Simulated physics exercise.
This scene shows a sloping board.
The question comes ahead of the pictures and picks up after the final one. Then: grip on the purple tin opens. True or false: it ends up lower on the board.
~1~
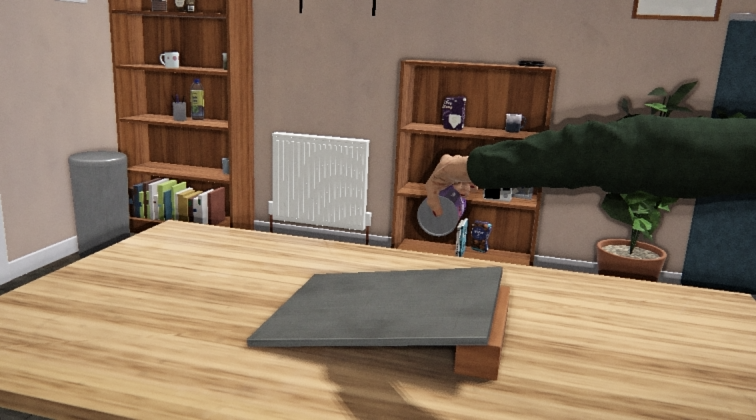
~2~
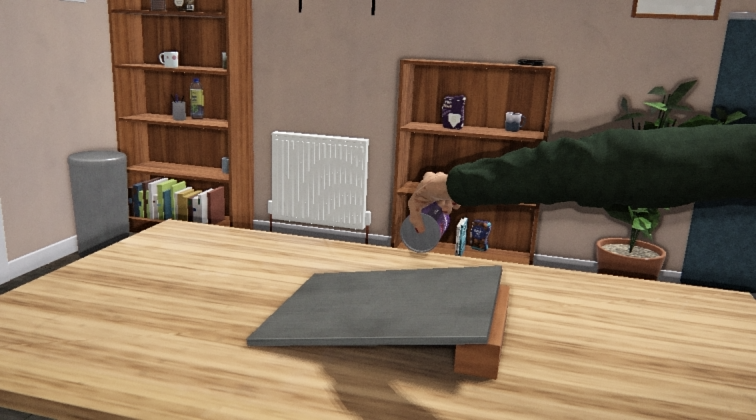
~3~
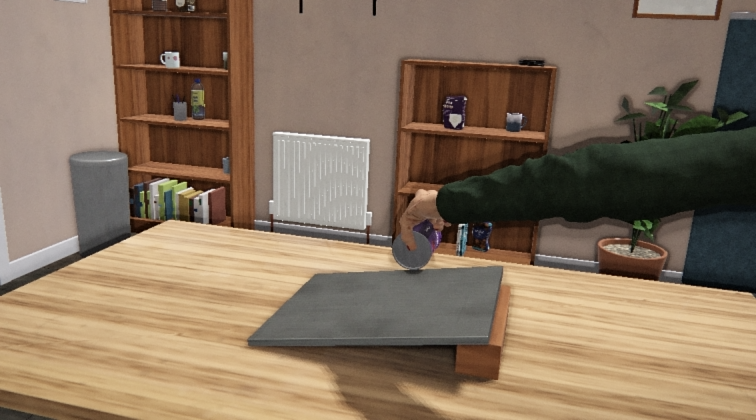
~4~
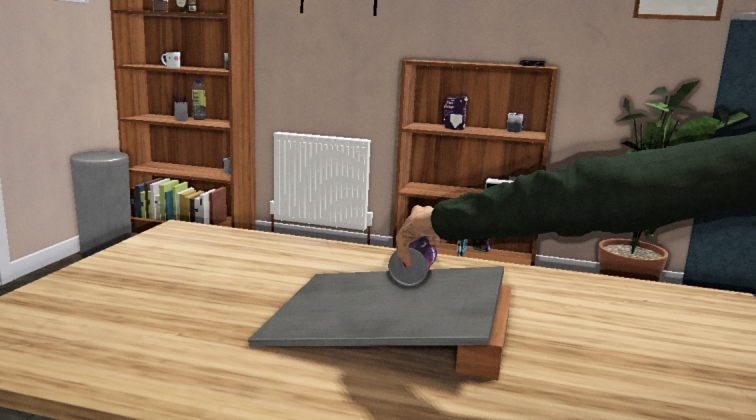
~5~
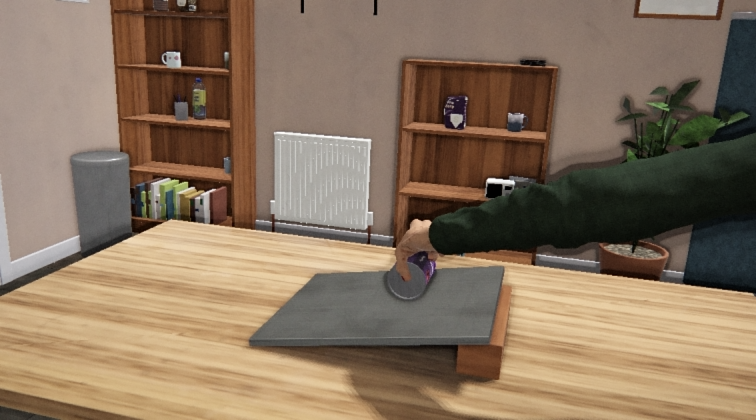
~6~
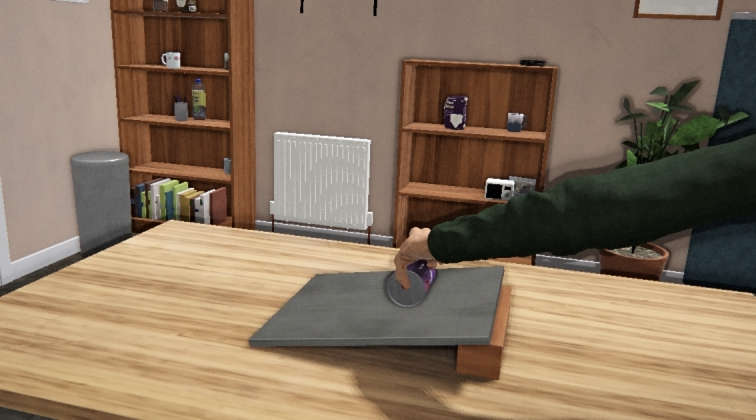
True.
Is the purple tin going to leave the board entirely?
Off the top.
Then, 0.80 s past the last view, purple tin now off the board.
Then, 1.40 s past the last view, things are still on the move.
Then, 1.90 s past the last view, as before.
Finally, off the board, purple tin. The purple tin runs down the board.
